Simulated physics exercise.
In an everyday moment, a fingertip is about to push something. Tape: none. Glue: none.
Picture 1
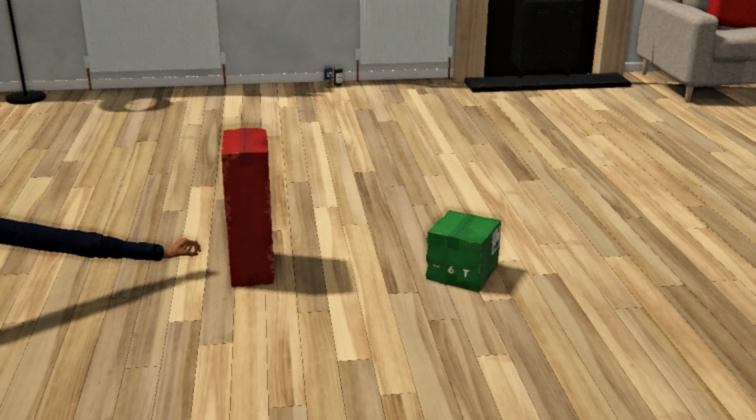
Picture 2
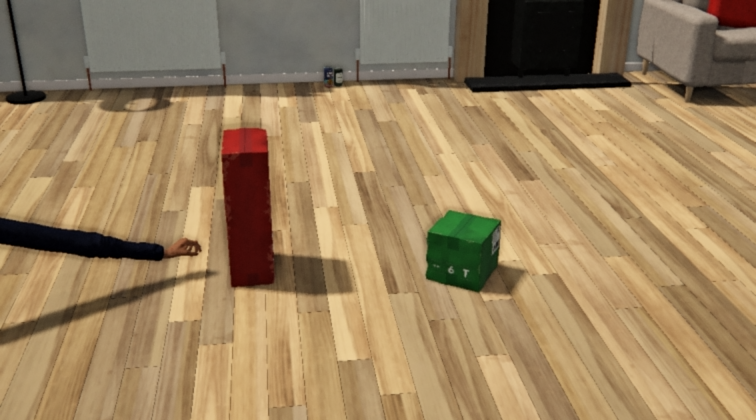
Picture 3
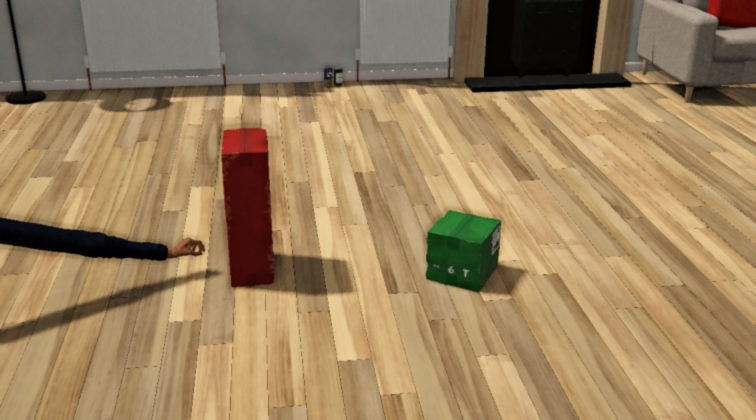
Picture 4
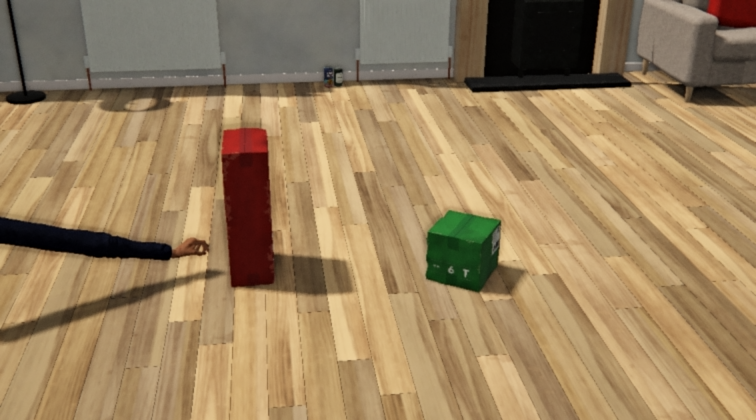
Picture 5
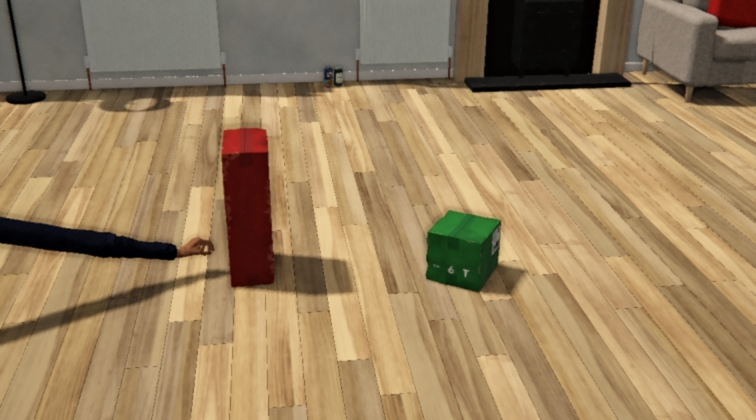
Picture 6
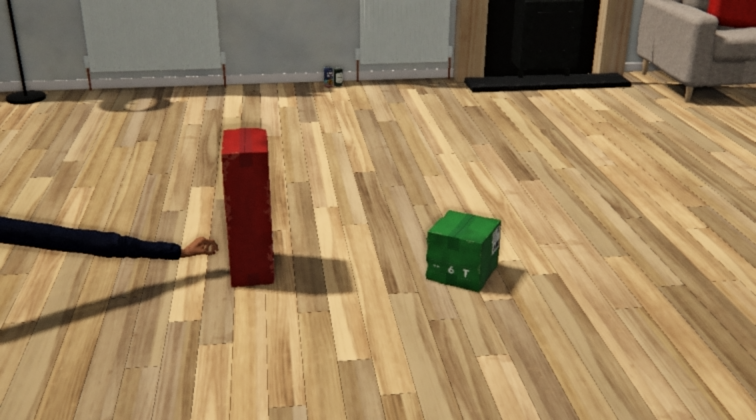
In a room with a light wooden floor, a dark-sleeved arm reached in from the left and its hand crept slightly closer to a tall red box, while a green box sat still nearby.
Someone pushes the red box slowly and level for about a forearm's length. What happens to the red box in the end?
The red box holds its position upright.
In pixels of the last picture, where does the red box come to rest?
Near (331, 203).
Then, 0.50 s later than the last frame, red box moved a little near (262, 206).
Then, 0.90 s later than the last frame, red box moved a little near (282, 205).
Then, 1.30 s later than the last frame, red box moved about its own width near (302, 204).
Then, 1.70 s later than the last frame, red box moved about its own width near (322, 203).
When it is over, moved from the start, red box. End places, in pixels of the last picture, red box near (331, 203).
